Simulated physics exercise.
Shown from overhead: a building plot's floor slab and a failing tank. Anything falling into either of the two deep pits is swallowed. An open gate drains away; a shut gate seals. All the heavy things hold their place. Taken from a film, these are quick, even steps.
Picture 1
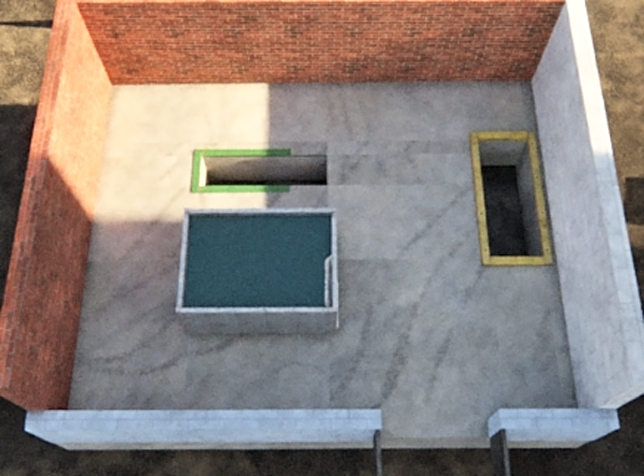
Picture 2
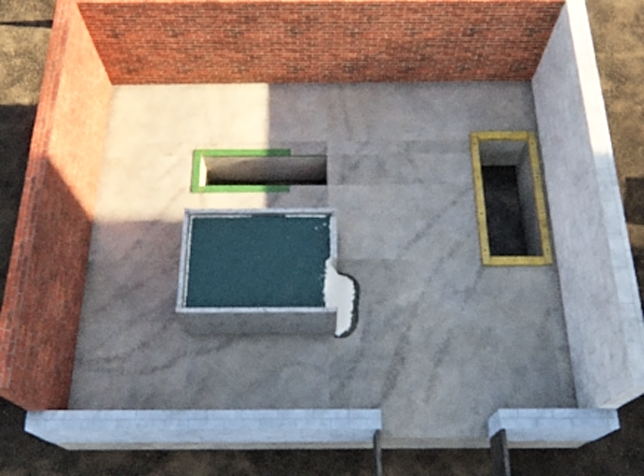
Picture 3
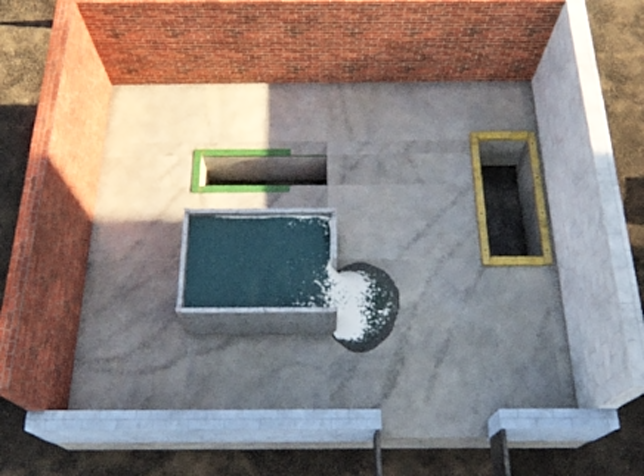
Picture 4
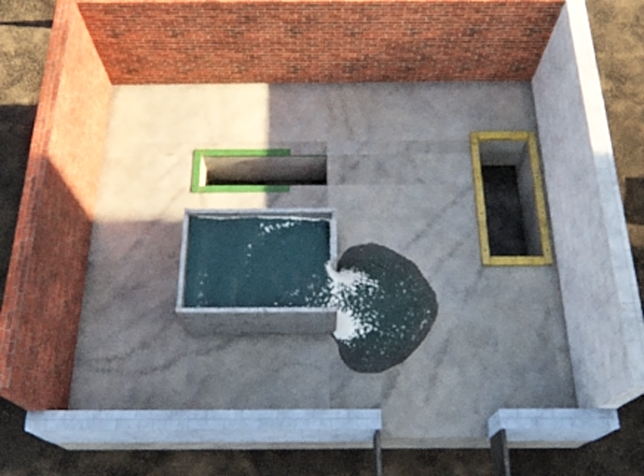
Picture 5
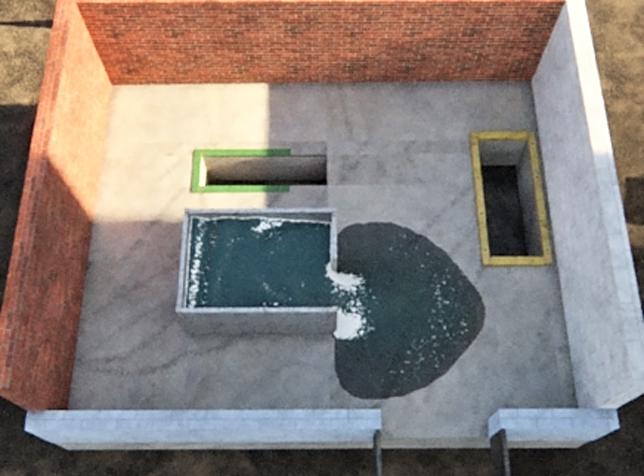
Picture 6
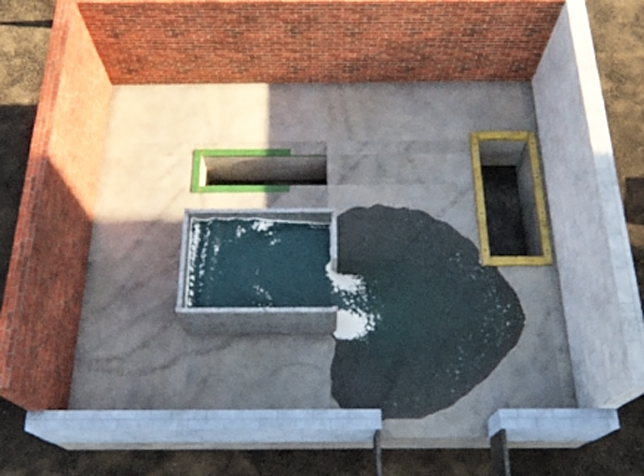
Water pouring from the right side of a raised tank, foaming white and spreading in a dark pool across a walled floor.
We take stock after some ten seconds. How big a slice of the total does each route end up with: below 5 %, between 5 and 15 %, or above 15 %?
In order: The gate claims a heavy share - exceeding fifteen per cent; the green pit claims a light share - short of five per cent; the yellow pit claims a heavy share - exceeding fifteen per cent.
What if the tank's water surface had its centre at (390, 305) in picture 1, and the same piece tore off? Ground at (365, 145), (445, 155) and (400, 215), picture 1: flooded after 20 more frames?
Spot 1 unwetted, spot 2 unwetted, and spot 3 wetted.
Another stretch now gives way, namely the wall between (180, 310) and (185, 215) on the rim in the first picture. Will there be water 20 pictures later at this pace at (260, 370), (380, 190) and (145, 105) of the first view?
In that order: Awash, clear, covered.
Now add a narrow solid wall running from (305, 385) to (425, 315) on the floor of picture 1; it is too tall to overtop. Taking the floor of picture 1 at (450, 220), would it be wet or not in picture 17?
The spot in question would be waterlogged.
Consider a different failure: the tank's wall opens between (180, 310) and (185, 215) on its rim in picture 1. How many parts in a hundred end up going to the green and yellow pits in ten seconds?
Per cent: Green 15, yellow 10.
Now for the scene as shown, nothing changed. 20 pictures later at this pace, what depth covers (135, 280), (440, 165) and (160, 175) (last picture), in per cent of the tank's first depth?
Some 0, 2 and 0 in a hundred.
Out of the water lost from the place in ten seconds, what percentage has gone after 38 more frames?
Near 80 in a hundred.
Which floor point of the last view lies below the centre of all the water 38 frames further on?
I'd say around (389, 287).
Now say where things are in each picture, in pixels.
In the first picture, still water in the tank at (259, 261).
In the second picture, water pours out at (332, 299) and has run to (346, 279).
In the third picture, water pours out at (332, 299) and has run to (391, 290).
In the fourth picture, the front is at (433, 310), out from the gap at (332, 300).
In the fifth picture, water pours out at (332, 300) and has run to (480, 313).
In the sixth picture, water pours out at (332, 300) and has run to (518, 321).
A moment on, water covers 30 % of the floor; the gate 2 %, the green pit 0 %, the yellow pit 2 %.
Next, water covers 30 % of the floor; the gate 5 %, the green pit 0 %, the yellow pit 6 %.
Then, water covers 35 % of the floor; the gate 9 %, the green pit 0 %, the yellow pit 14 %.
Later, water covers 40 % of the floor; the gate 18 %, the green pit 0 %, the yellow pit 22 %.
In the end, water covers 65 % of the floor; the gate 26 %, the green pit 1 %, the yellow pit 25 %.
